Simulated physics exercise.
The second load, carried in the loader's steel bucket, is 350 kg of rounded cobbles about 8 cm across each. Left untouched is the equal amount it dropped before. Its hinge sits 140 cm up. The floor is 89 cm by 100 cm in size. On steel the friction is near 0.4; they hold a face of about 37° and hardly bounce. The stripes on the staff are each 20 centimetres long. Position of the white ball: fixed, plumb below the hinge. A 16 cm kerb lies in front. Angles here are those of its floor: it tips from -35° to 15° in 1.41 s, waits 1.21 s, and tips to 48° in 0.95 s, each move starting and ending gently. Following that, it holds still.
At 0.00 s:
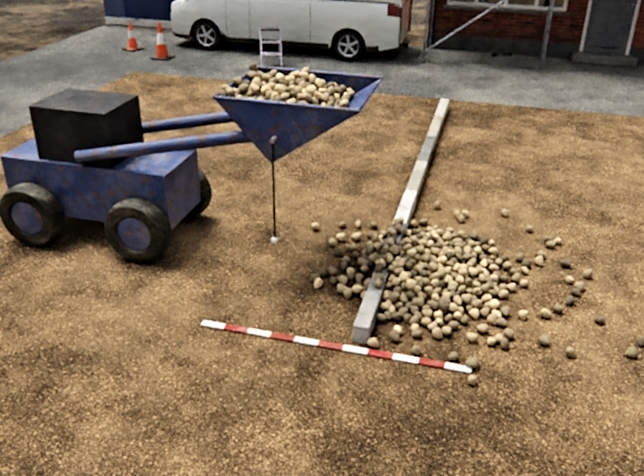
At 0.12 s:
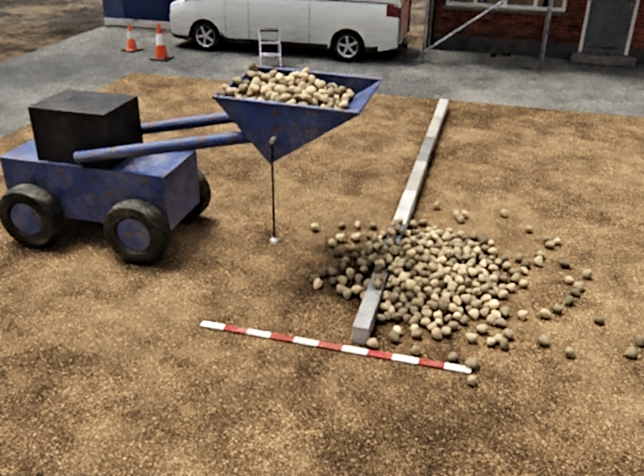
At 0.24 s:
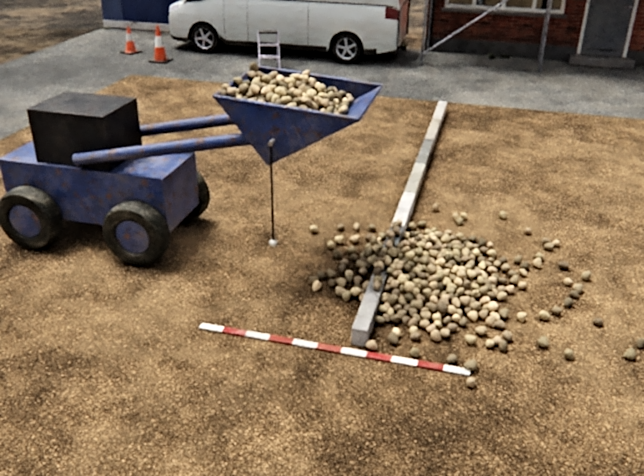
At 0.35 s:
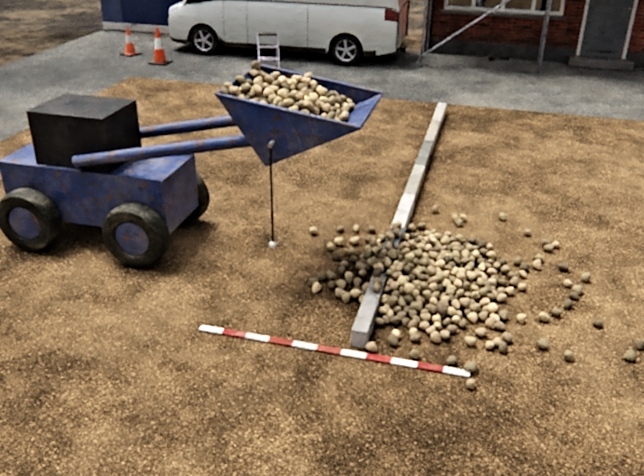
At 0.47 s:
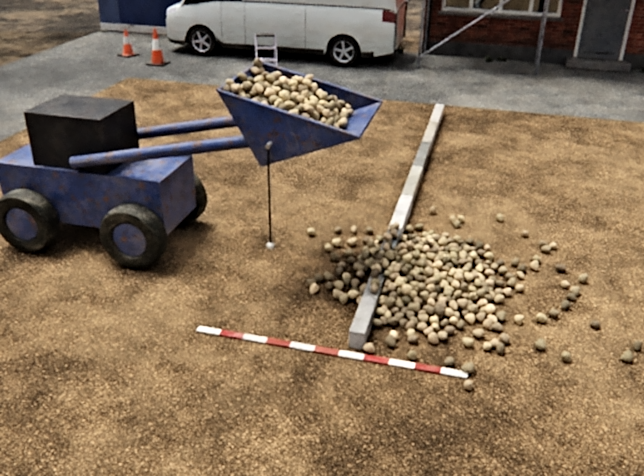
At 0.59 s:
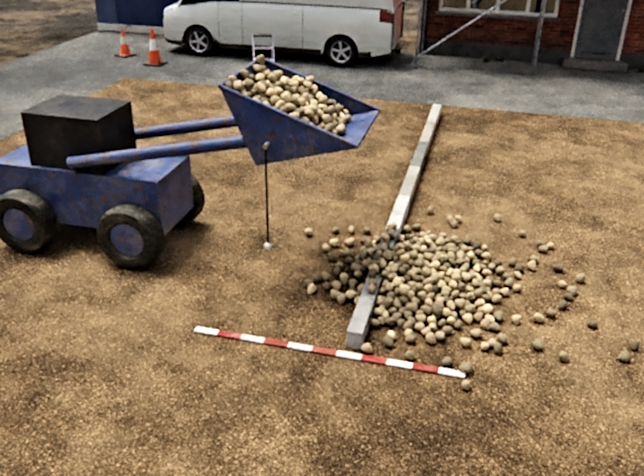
On a patch of brown gritty ground seen from above, a paved strip, a white van, orange cones and a brick building lie behind. A blue loader at left holds up a bucket of pale rounded stones, near a grey kerb with stones heaped across it and a red-and-white staff in front. The bucket slowly tilts forward, its stones shifting slightly, while the view drifts very slightly and the heap stays still.
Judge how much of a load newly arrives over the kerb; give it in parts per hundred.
Close to 46 in every hundred.
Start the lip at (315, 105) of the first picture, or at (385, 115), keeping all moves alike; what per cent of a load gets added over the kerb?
5 % and 70 %.
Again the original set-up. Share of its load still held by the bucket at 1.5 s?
That works out to about 95 %.
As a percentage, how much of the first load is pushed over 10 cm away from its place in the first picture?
Near 5 per cent, I reckon.
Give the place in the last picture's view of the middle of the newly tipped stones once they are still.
The middle ends up near (380, 263).
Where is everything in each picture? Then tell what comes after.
In the first picture, lip at (359, 111), floor tilted -35°, highest stones at (277, 75). The earlier load is highest near (389, 255), 21 cm above ground level, 14 % on this side of the kerb, 86 % over the kerb.
In the second picture, the bucket is at -34°, its lip at (359, 113); the top of the load is at (277, 75); the stones move at 0.1 m/s on average.
In the third picture, the bucket is at -31°, its lip at (359, 120); the top of the load is at (271, 76); the stones move at 0.1 m/s on average.
In the fourth picture, the bucket is at -27°, its lip at (360, 128); the top of the load is at (267, 76); the stones move at 0.2 m/s on average.
In the fifth picture, the bucket is at -22°, its lip at (360, 138); the top of the load is at (268, 75); the stones move at 0.2 m/s on average.
In the sixth picture, the bucket is at -16°, its lip at (358, 147); the top of the load is at (267, 73); the stones move at 0.2 m/s on average.
After 1.1 s the floor is at 7°; in per cent of one load, 100 in the bucket, 14 on this side of the kerb, 86 over the kerb; the foremost stones are at (597, 310).
After 1.5 s the floor is at 15°; in per cent of one load, 95 in the bucket, 19 on this side of the kerb, 86 over the kerb; the foremost stones are at (597, 310).
After 4.0 s the floor is at 48°; in per cent of one load, 0 in the bucket, 68 on this side of the kerb, 132 over the kerb; the foremost stones are at (597, 310).
After 6.6 s the floor is at 48°; in per cent of one load, 0 in the bucket, 68 on this side of the kerb, 132 over the kerb; the foremost stones are at (597, 310). Net gain over the kerb, 46.
